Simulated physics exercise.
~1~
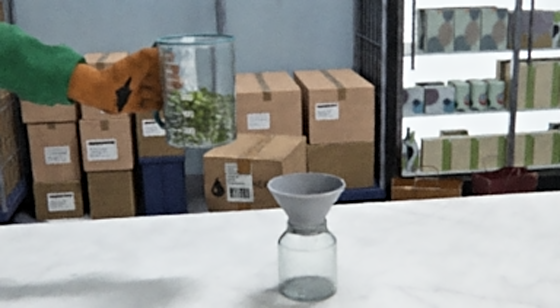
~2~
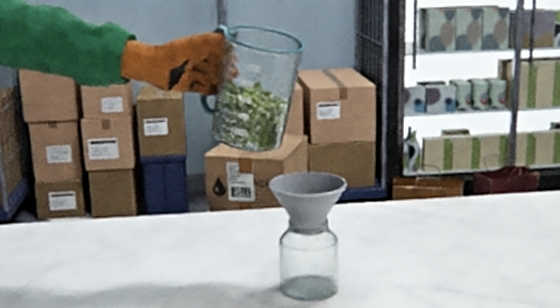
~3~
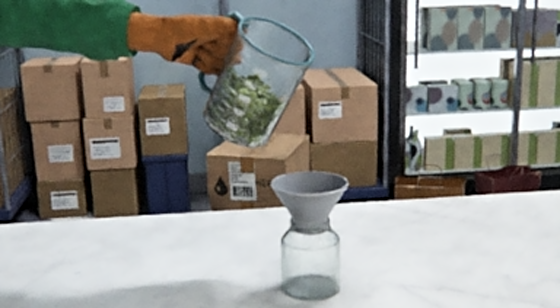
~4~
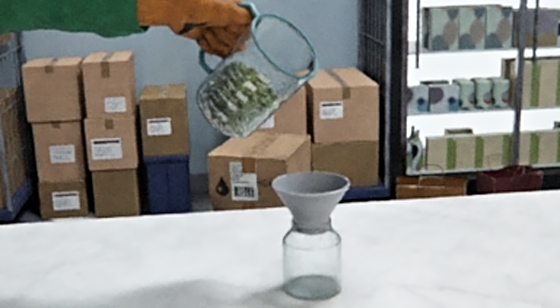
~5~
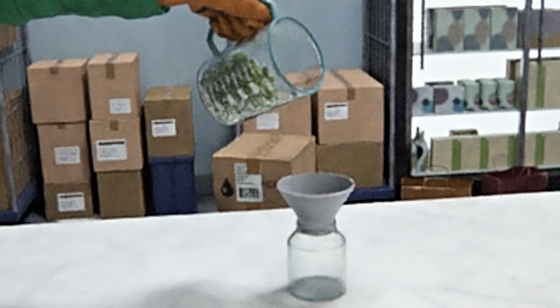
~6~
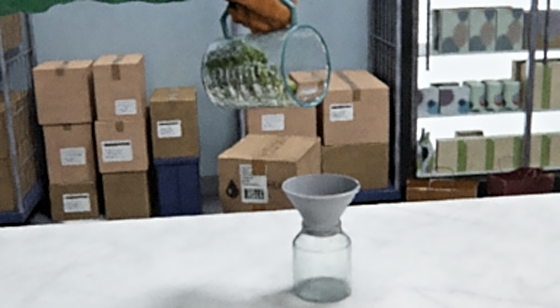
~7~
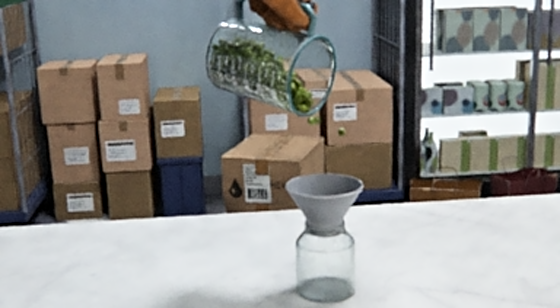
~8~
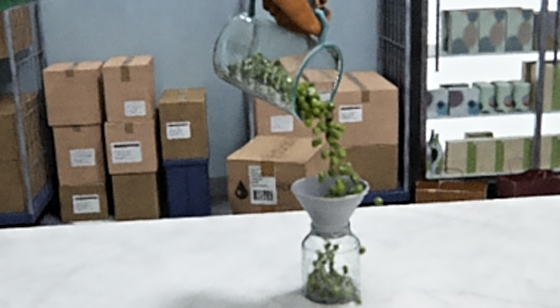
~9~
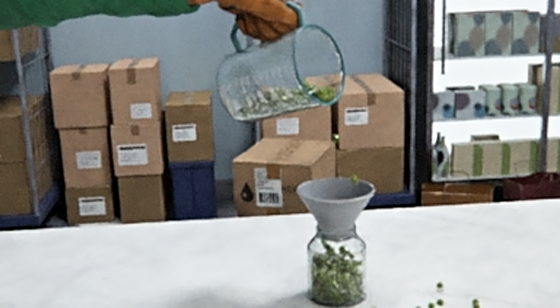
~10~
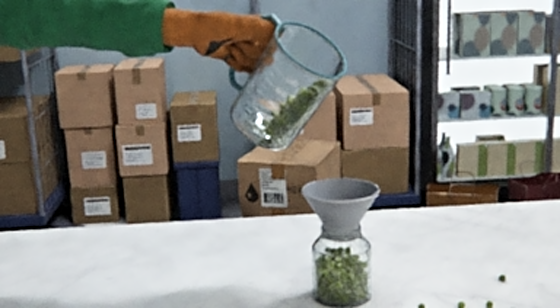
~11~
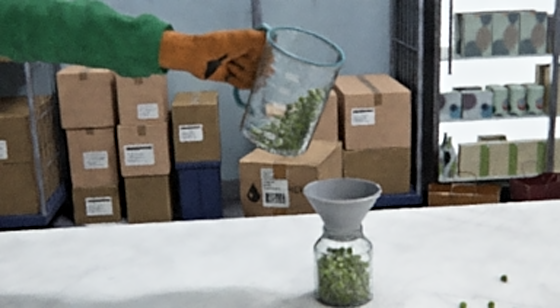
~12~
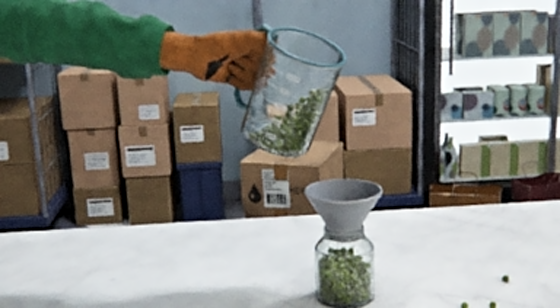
A gloved hand tips green olives from a jug through a funnel, spilling a few.
